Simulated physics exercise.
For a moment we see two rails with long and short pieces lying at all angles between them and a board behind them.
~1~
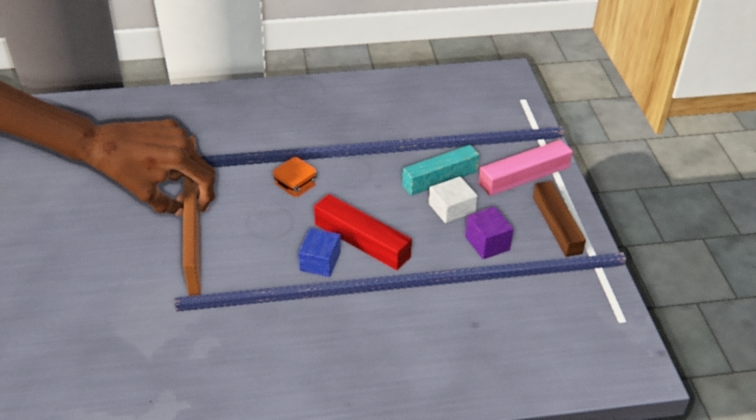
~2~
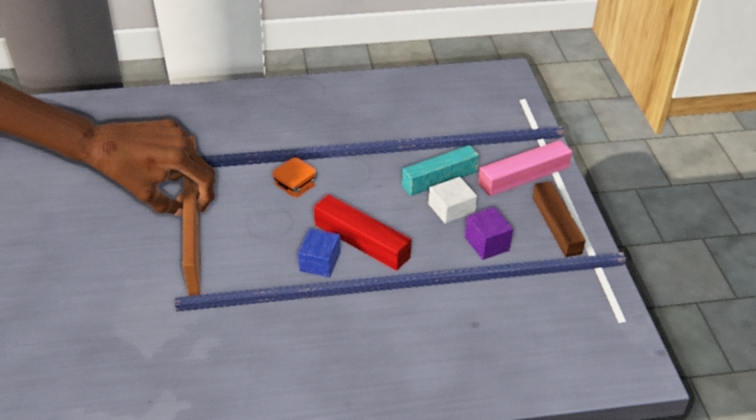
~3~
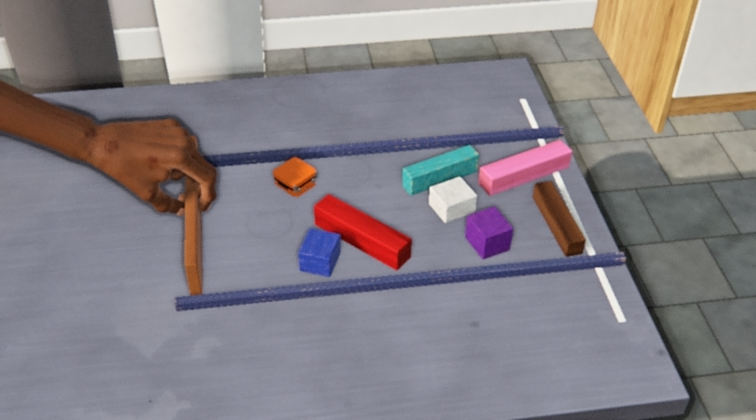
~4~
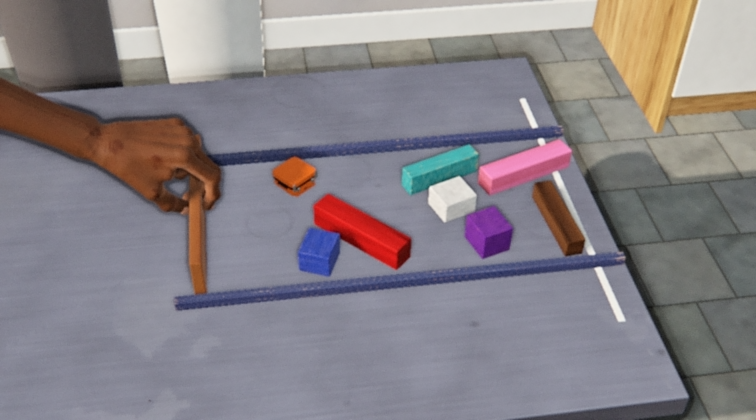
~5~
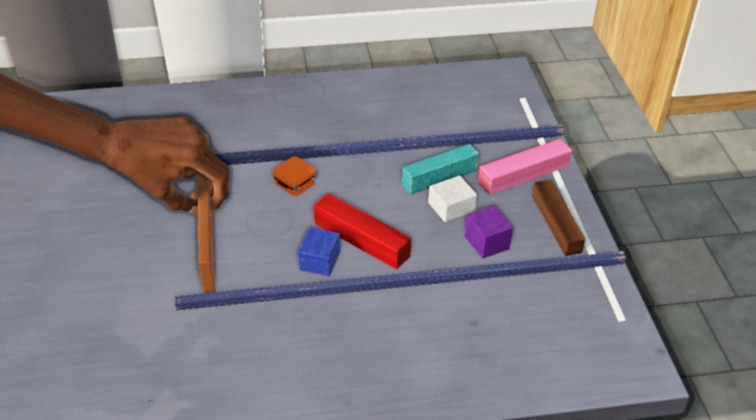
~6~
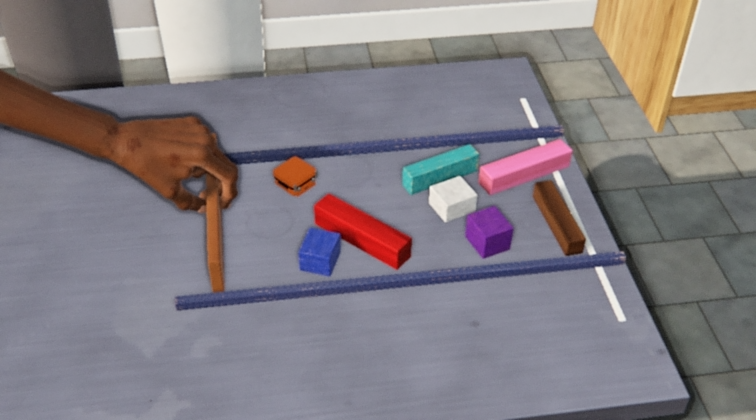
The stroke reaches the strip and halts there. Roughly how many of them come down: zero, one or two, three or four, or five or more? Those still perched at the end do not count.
Five or more.
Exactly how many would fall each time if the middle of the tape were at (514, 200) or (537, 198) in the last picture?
First try 2, second try 3.
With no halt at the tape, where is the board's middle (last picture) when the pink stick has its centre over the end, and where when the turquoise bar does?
Middle approx. at (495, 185), then approx. at (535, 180).
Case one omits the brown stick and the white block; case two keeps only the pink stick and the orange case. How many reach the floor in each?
Result: 4 in the first case, with 4 in the second.
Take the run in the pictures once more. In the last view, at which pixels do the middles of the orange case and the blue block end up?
The orange case comes to rest at (571, 162), and the blue block comes to rest at (600, 224).
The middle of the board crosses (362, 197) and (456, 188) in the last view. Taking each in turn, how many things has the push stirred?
By then 3, and 8.
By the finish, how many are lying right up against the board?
It ends up touching 2.
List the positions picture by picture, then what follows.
The first frame shows brown stick (558, 218); pink stick (526, 167); purple block (489, 233); board (192, 213); tape (566, 196).
The second frame shows pink stick (525, 168); blue block (320, 253).
The third frame shows purple block (489, 233); orange case (295, 179).
The fourth frame shows brown stick (558, 217); turquoise bar (440, 170).
The fifth frame shows pink stick (525, 167); red stick (362, 231).
The sixth frame shows brown stick (558, 217); pink stick (526, 167); purple block (489, 232); board (214, 210); tape (566, 195).
A little later, none off yet; brown stick at rest near (558, 217); pink stick at rest near (526, 167); purple block at rest near (489, 232).
Next, none off yet; brown stick at rest near (558, 217); pink stick at rest near (526, 167); purple block shifted about its own width near (519, 225).
Later still, none off yet; brown stick tilted well over near (623, 222); pink stick tilted well over near (591, 150); purple block shifted well along near (604, 211).
When it is over, the number that fall off is five or more; down, red stick, turquoise bar, white block, purple block, pink stick and brown stick.
